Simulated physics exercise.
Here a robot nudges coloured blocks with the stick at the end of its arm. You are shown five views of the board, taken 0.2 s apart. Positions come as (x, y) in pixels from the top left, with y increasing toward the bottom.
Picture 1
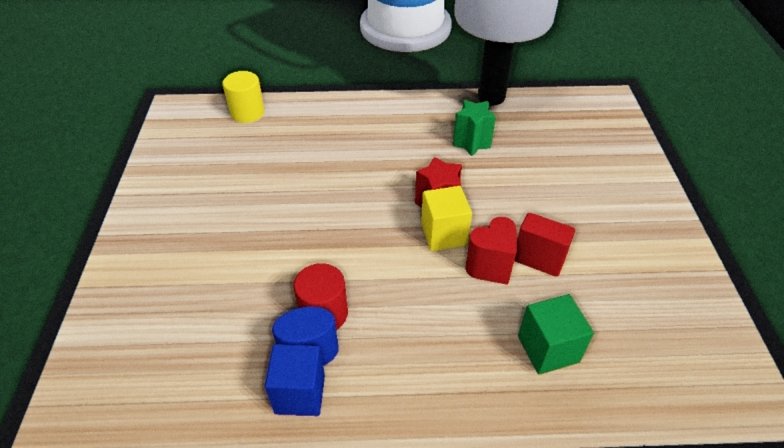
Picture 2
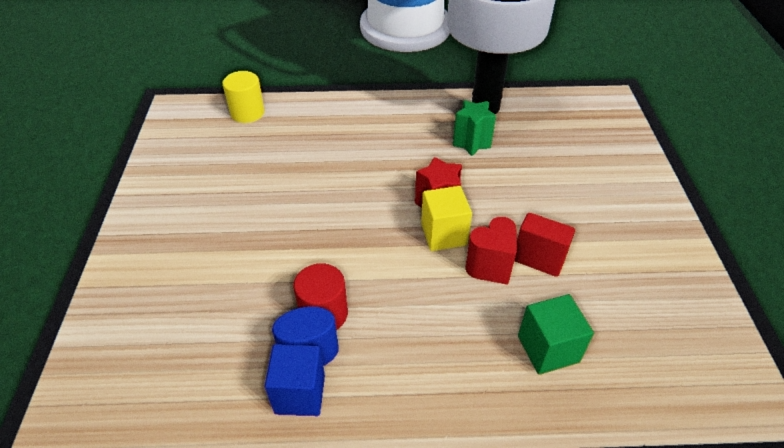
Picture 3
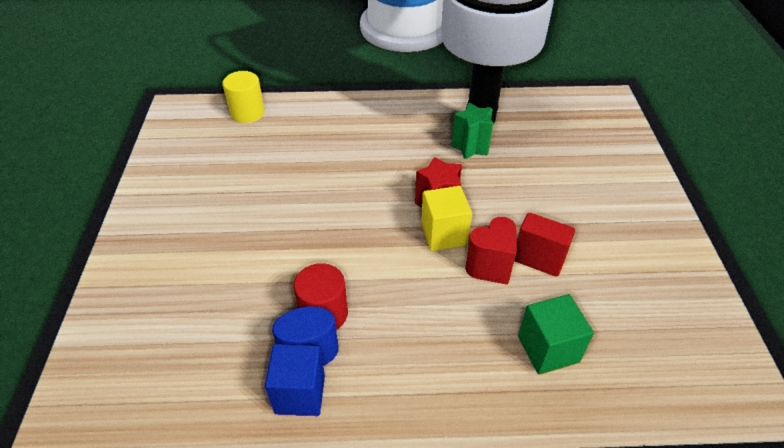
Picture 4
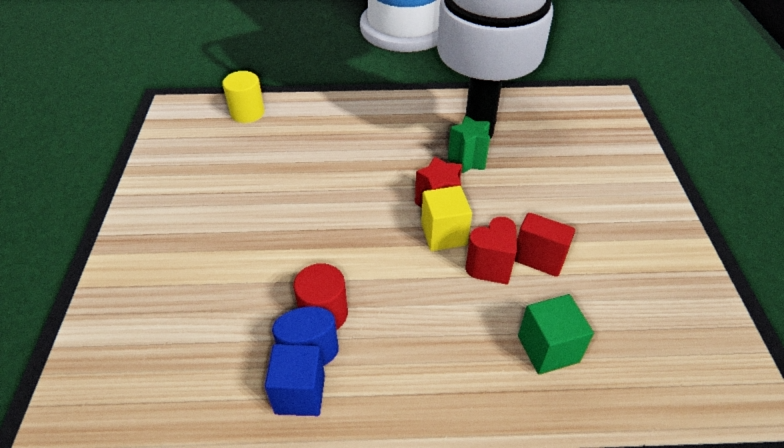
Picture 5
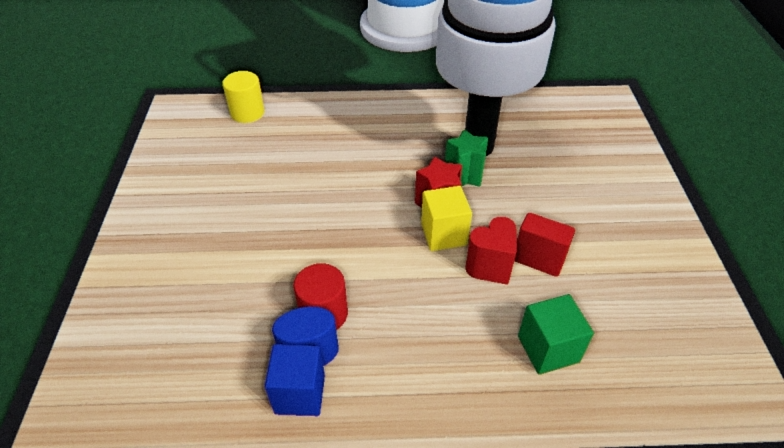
A robot arm's black stick pushes the green star down the board toward the red star.
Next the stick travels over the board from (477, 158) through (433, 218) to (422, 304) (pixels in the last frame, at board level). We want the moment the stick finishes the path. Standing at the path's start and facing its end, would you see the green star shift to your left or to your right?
Side: Right.
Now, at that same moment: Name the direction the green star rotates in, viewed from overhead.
It makes a clockwise turn.
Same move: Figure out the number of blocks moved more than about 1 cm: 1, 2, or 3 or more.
The way I see it, the answer is three or more.
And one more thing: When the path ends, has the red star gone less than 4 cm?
No - that is not the case.
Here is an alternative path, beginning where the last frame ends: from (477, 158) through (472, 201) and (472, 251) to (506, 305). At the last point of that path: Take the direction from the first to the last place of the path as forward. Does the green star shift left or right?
The right-hand side.
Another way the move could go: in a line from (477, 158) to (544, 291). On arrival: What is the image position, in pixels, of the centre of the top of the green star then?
At (468, 159).
The first path, step by step. One third of the way, stick at (449, 187); red star at (412, 204), turned 25° anticlockwise; yellow four-sided block at (441, 228), turned 25° anticlockwise; green star at (428, 179), turned 20° clockwise.
Two thirds of the way, stick at (426, 235); red star at (378, 226), turned 85° anticlockwise; yellow four-sided block at (443, 240), turned 15° anticlockwise; green star at (394, 199), turned 85° clockwise.
At the end, stick at (422, 295); red star at (378, 226), turned 85° anticlockwise; yellow four-sided block at (465, 286), turned 60° anticlockwise; green star at (394, 199), turned 85° clockwise; red heart-shaped block not moved.
